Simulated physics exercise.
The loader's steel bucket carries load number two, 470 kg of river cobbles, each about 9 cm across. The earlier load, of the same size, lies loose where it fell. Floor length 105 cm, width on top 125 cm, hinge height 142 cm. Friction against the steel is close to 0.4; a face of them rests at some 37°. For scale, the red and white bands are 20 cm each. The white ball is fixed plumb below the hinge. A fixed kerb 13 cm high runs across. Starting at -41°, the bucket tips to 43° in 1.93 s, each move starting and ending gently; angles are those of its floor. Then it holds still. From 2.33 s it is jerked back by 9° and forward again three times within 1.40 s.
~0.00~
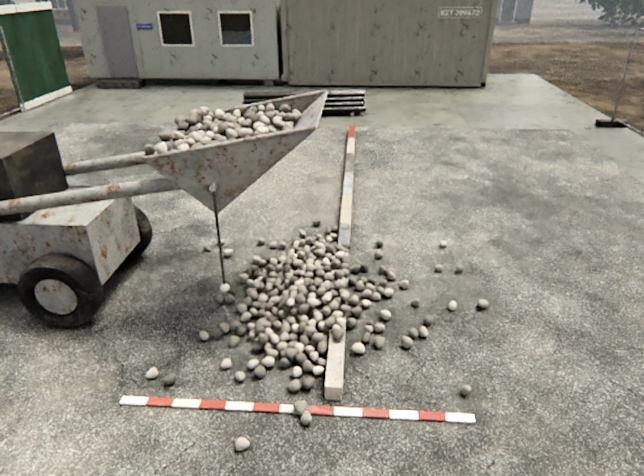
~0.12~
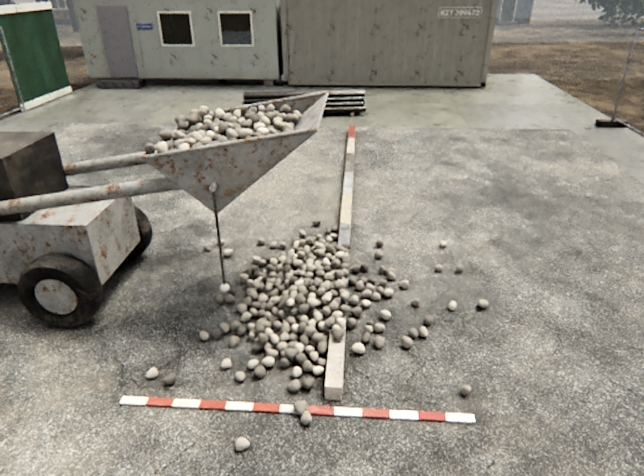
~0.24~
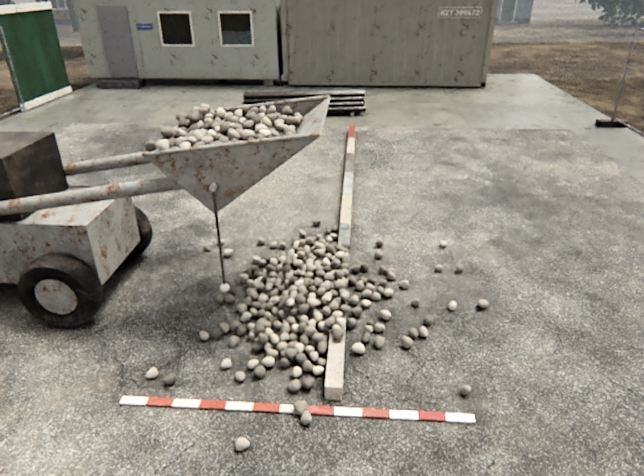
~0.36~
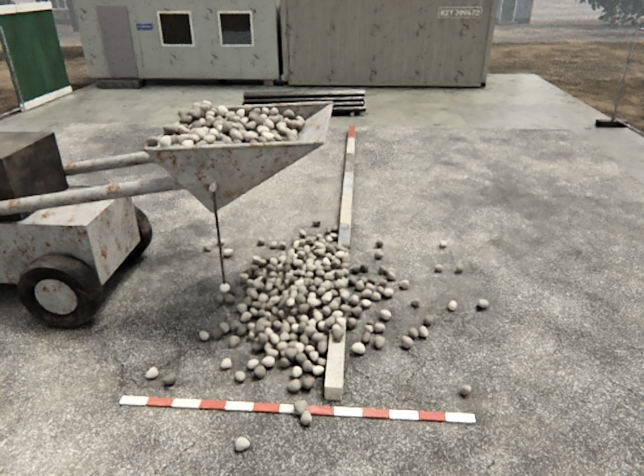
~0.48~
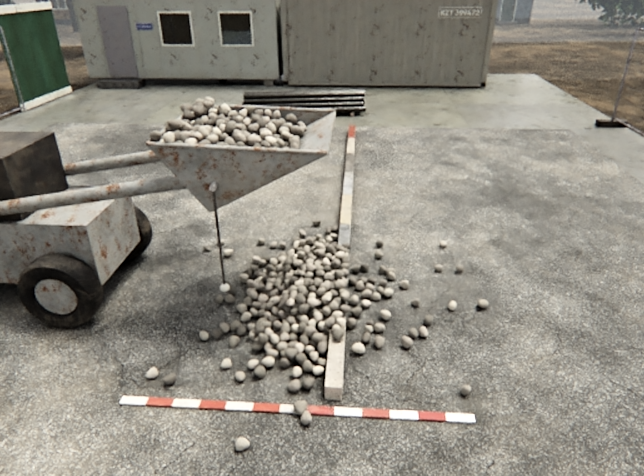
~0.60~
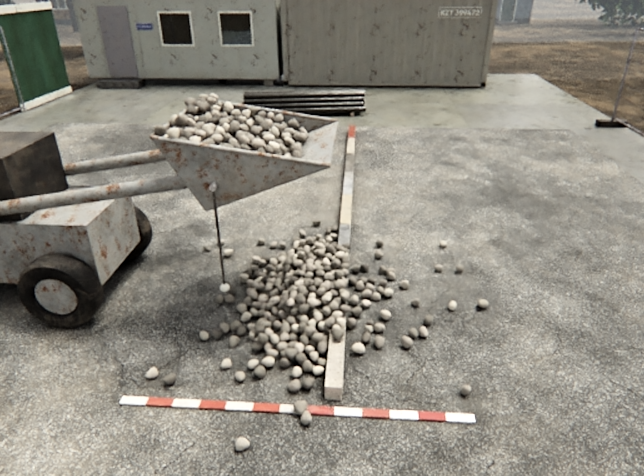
We see a loader holding a steel bucket of rounded stones above a loose pile lying mostly on the near side of a kerb; the bucket slowly rotates, its right lip lowering slightly as the stones inside shift.
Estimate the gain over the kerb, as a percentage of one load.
Some 78 per cent is added.
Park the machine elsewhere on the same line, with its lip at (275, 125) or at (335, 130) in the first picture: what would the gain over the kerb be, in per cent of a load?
About 35 and 90 per cent.
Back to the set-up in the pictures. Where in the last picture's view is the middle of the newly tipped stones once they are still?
Their middle is at about (377, 288).
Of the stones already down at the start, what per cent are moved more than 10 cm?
About 10 per cent.
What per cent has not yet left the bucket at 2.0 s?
About 25 per cent.
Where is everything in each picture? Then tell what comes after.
In the first frame, lip at (316, 128), floor tilted -41°, highest stones at (271, 114). The earlier load is highest near (313, 278), 27 cm above ground level, 91 % on this side of the kerb, 9 % over the kerb.
In the second frame, lip at (317, 130), floor tilted -40°, highest stones at (271, 115); the stones move at 0.1 m/s on average.
In the third frame, lip at (320, 135), floor tilted -37°, highest stones at (240, 114); the stones move at 0.1 m/s on average.
In the fourth frame, lip at (323, 143), floor tilted -33°, highest stones at (203, 111); the stones move at 0.2 m/s on average.
In the fifth frame, the bucket is at -28°, its lip at (327, 153); the top of the load is at (198, 108); the stones move at 0.2 m/s on average.
In the sixth frame, the bucket is at -22°, its lip at (330, 166); the top of the load is at (202, 103); the stones move at 0.3 m/s on average.
After 1.5 s the floor is at 30°; in per cent of one load, 99 in the bucket, 91 on this side of the kerb, 9 over the kerb; the foremost stones are at (449, 299).
After 2.0 s the floor is at 43°; in per cent of one load, 23 in the bucket, 137 on this side of the kerb, 40 over the kerb; the foremost stones are at (449, 299).
After 4.2 s the floor is at 43°; in per cent of one load, 0 in the bucket, 113 on this side of the kerb, 87 over the kerb; the foremost stones are at (526, 283).
After 6.9 s the floor is at 43°; in per cent of one load, 0 in the bucket, 113 on this side of the kerb, 87 over the kerb; the foremost stones are at (526, 283). Net gain over the kerb, 78.
